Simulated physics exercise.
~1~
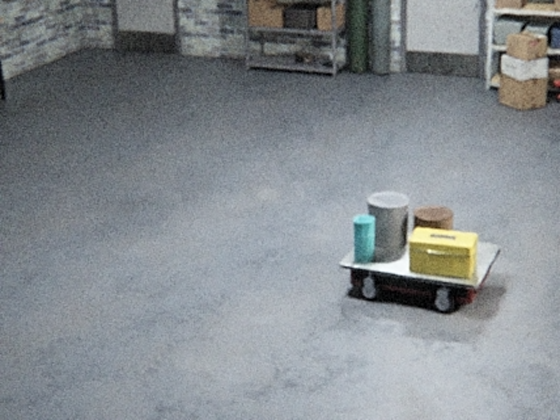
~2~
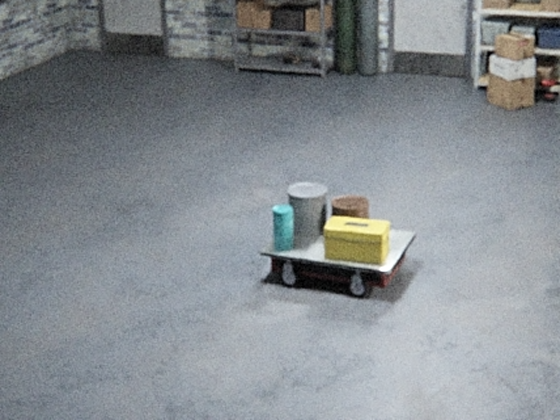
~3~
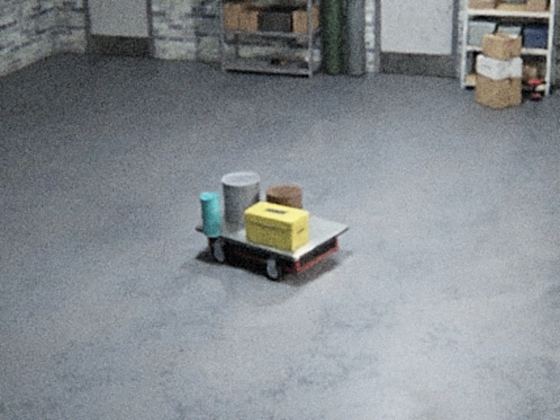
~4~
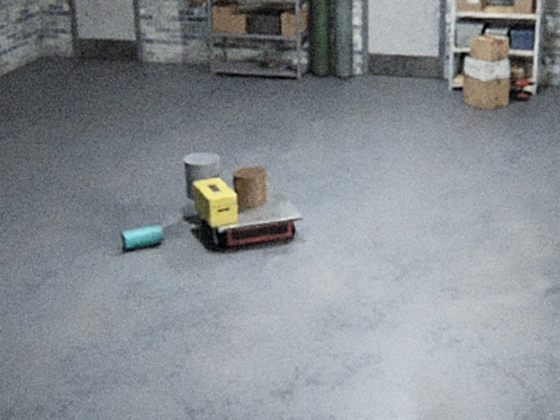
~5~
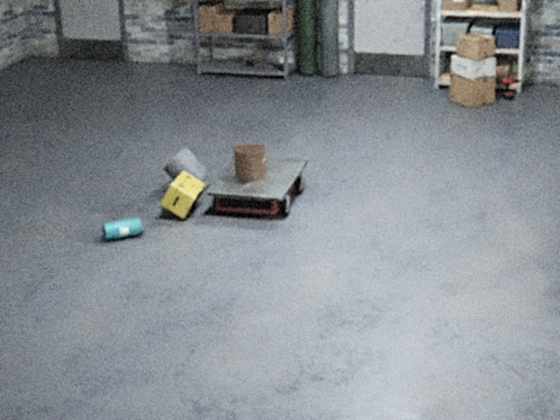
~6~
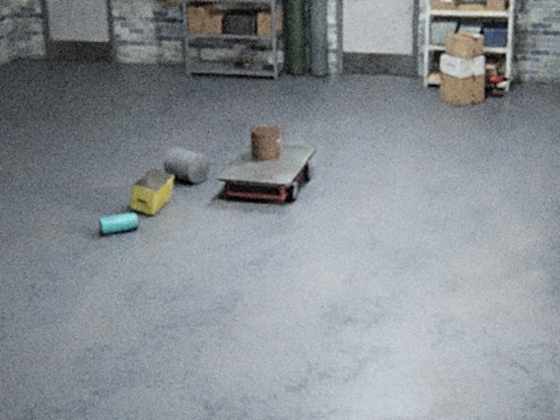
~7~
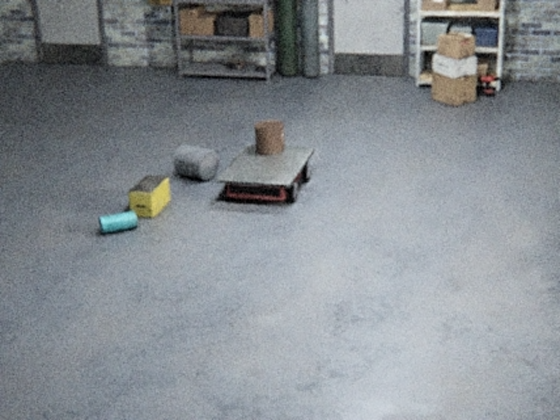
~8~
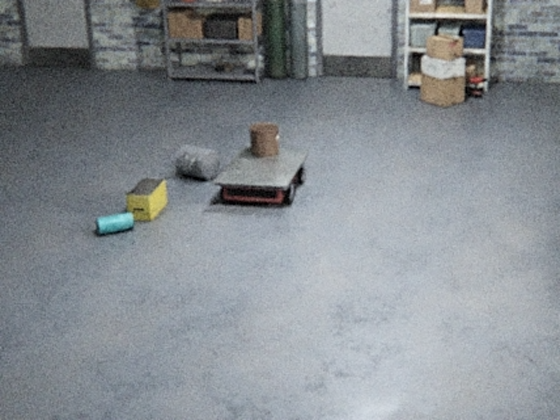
In a garage-like room, a flat cart carrying four items rolled left and swung around away from the camera, spilling a turquoise canister first, then a yellow toolbox and a grey pail, before stopping with only the brown pail still aboard.
